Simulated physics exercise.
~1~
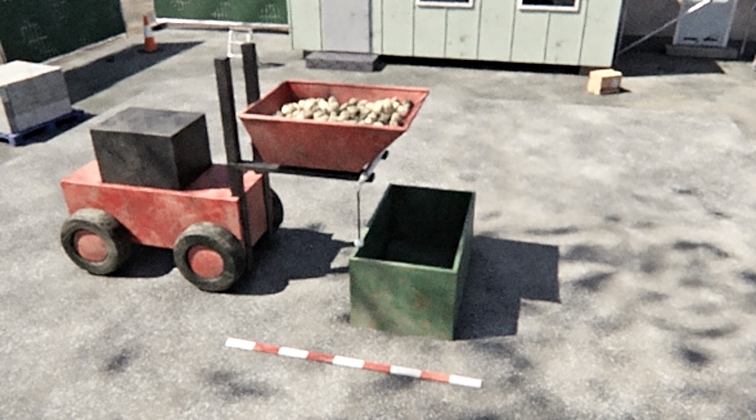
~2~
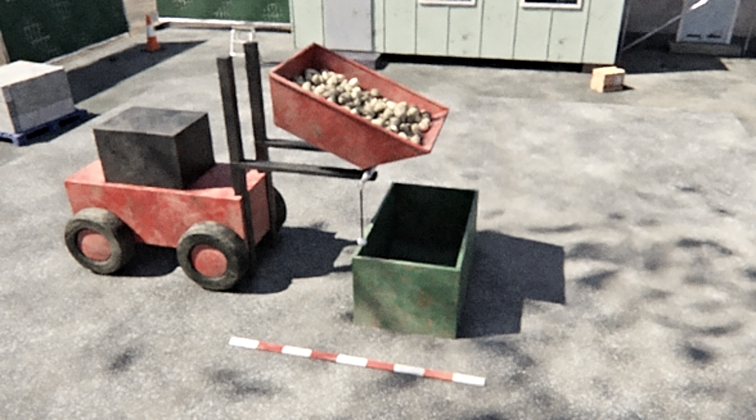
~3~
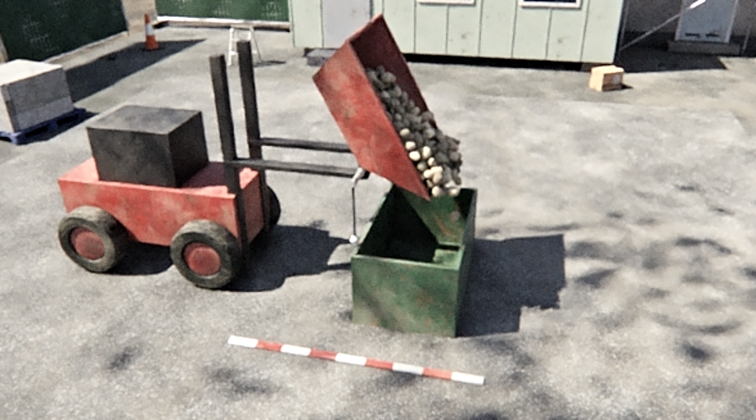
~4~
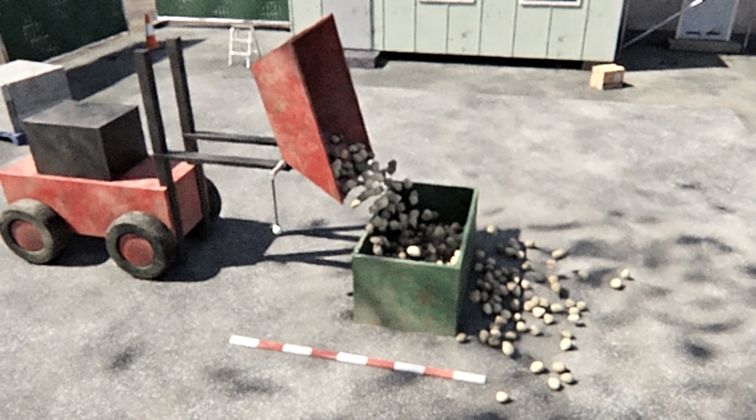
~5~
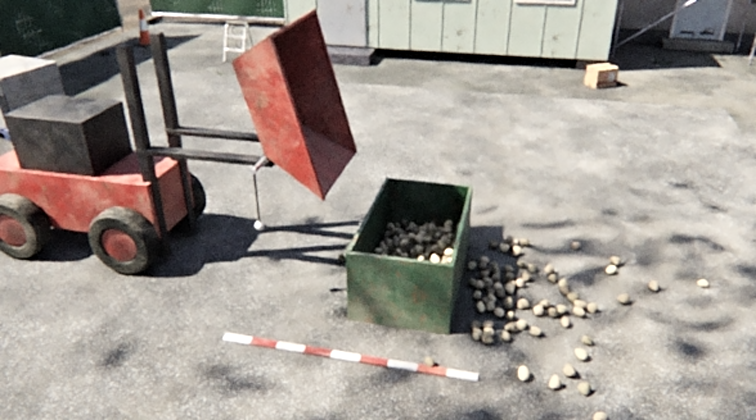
On a paved yard, a red fork truck tips its raised red skip of rounded stones to the right over a green bin, then draws back left as they pour out, leaving the skip empty, most stones in the bin and the rest scattered on the ground beyond.
